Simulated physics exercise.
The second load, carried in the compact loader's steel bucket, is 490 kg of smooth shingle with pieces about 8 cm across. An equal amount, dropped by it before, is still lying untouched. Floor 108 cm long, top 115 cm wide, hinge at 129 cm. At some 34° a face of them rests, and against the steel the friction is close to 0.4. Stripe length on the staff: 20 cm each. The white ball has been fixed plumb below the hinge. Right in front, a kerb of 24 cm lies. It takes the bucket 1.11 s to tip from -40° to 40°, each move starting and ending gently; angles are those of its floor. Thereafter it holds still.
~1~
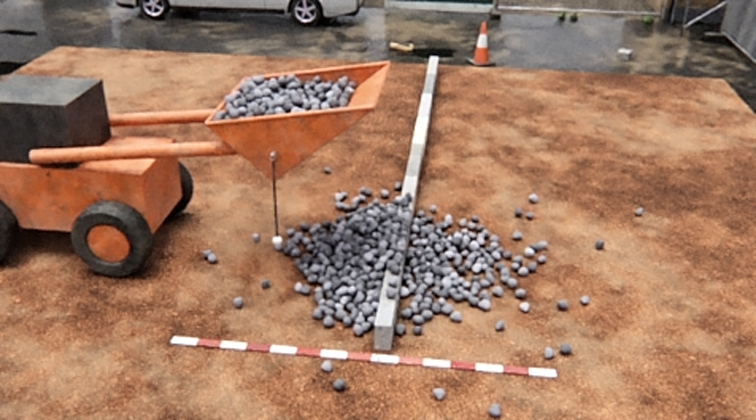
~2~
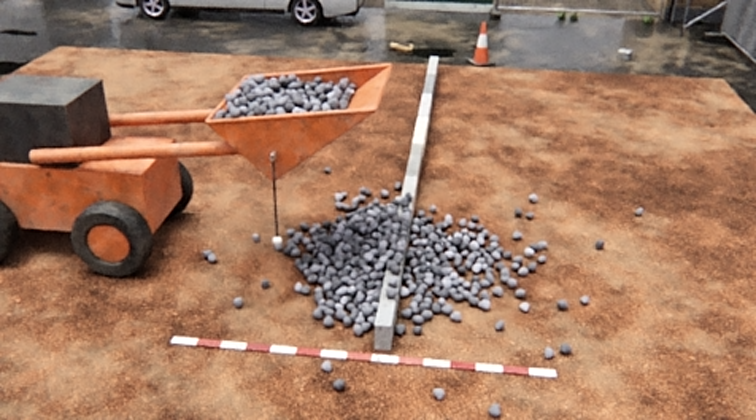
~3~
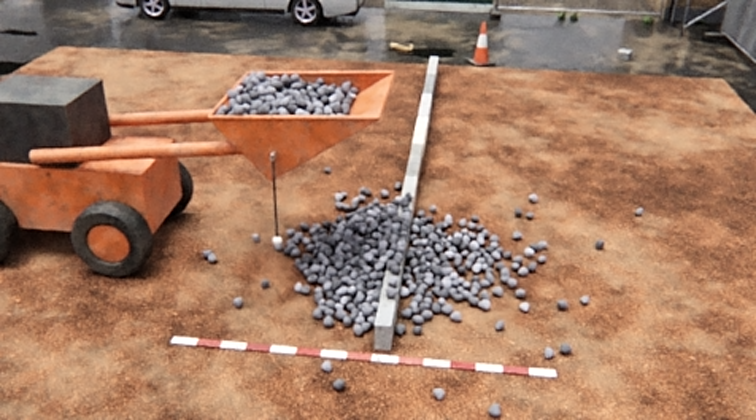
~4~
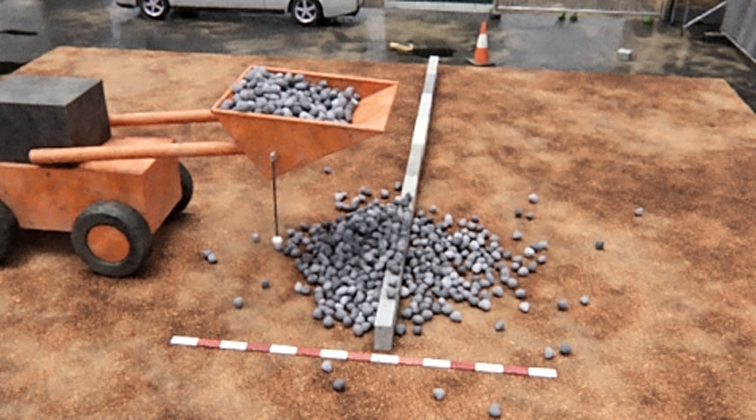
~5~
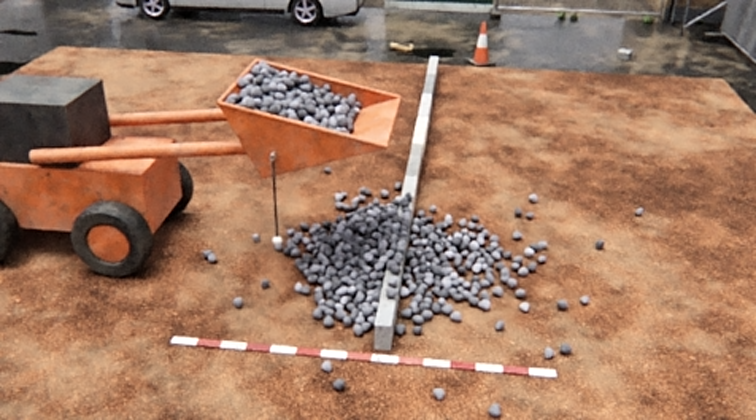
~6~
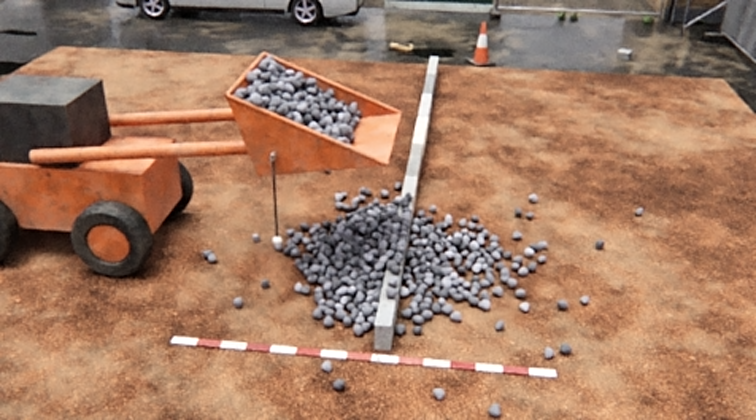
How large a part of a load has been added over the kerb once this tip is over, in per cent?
Around 59 per cent is added.
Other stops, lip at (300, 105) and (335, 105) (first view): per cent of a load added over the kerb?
0 %, then 15 %.
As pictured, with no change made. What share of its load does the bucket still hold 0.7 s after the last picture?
Close to 65 in a hundred.
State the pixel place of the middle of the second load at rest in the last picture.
I'd put their centre close to (418, 252).
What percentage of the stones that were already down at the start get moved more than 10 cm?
Around 25 in a hundred.
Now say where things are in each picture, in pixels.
Lip at (374, 107), floor tilted -40°, highest stones at (285, 85). The earlier load is highest near (396, 236), 30 cm above ground level, 71 % on this side of the kerb, 29 % over the kerb, in the first picture.
Lip at (376, 110), floor tilted -38°, highest stones at (276, 85), in the second picture.
The bucket is at -34°, its lip at (379, 118); the top of the load is at (268, 84), in the third picture.
Lip at (384, 131), floor tilted -27°, highest stones at (259, 81), in the fourth picture.
Lip at (387, 147), floor tilted -19°, highest stones at (259, 72), in the fifth picture.
Lip at (388, 164), floor tilted -9°, highest stones at (267, 67), in the sixth picture.
Then, 0.4 s after the last picture the floor is at 27°; in per cent of one load, 100 in the bucket, 71 on this side of the kerb, 29 over the kerb; the foremost stones are at (572, 259).
Then, 0.7 s after the last picture the floor is at 40°; in per cent of one load, 66 in the bucket, 103 on this side of the kerb, 30 over the kerb; the foremost stones are at (572, 259).
Then, 1.1 s after the last picture the floor is at 40°; in per cent of one load, 14 in the bucket, 121 on this side of the kerb, 65 over the kerb; the foremost stones are at (572, 259).
Then, 3.8 s after the last picture the floor is at 40°; in per cent of one load, 0 in the bucket, 112 on this side of the kerb, 88 over the kerb; the foremost stones are at (603, 259). Net gain over the kerb, 59.
